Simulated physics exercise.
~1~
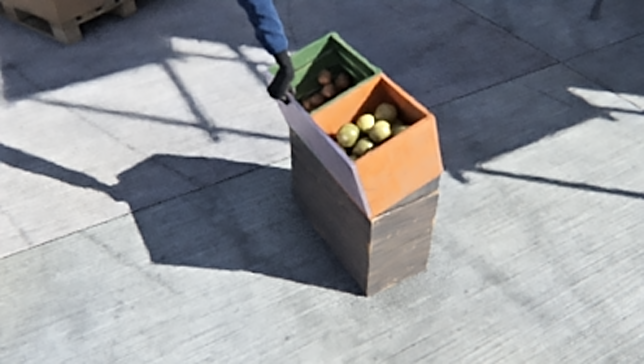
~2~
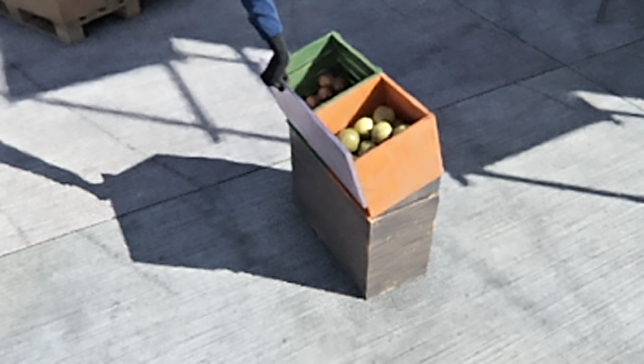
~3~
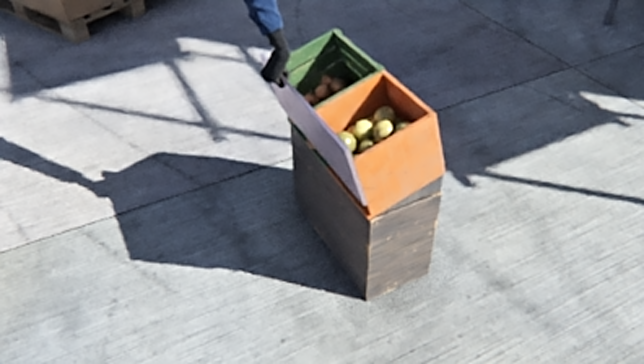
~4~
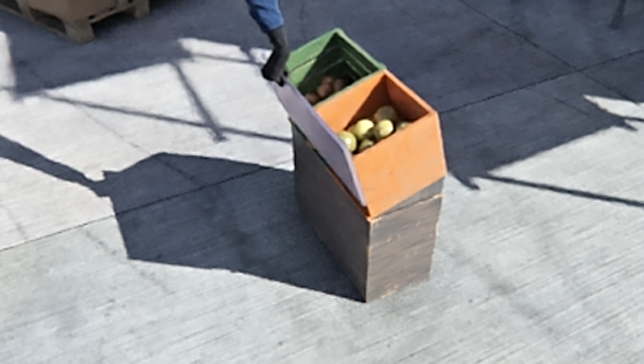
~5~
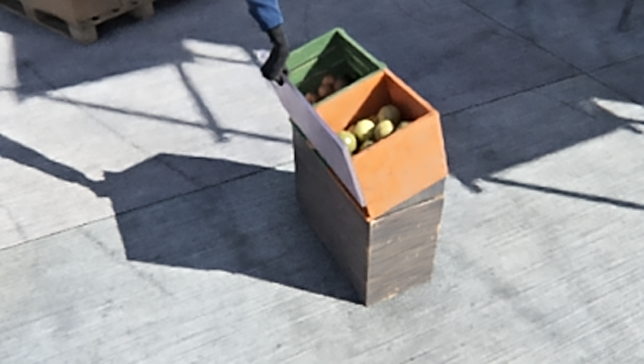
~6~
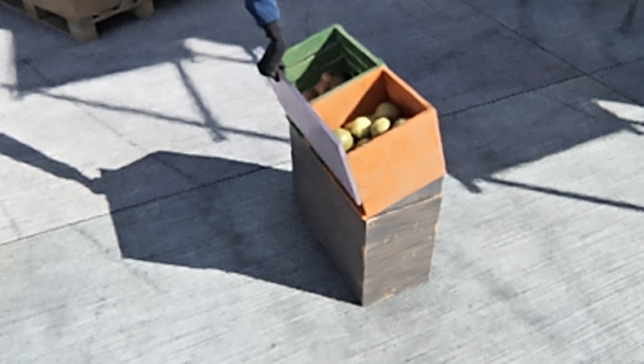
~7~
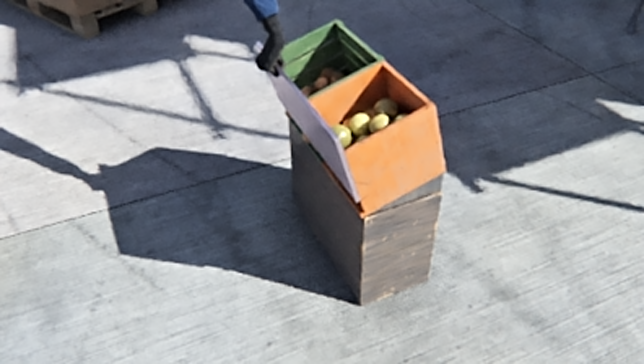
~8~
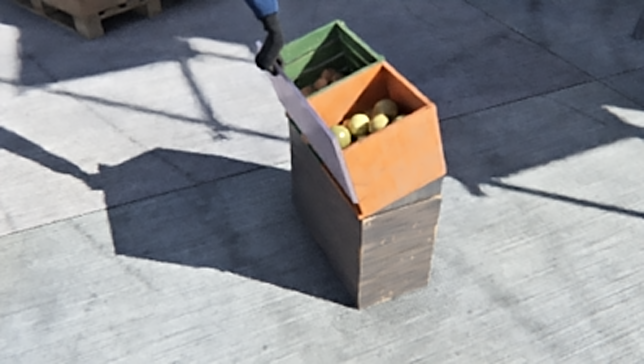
A gloved hand lifts the gate slightly on orange and green bins, and the produce stays inside.
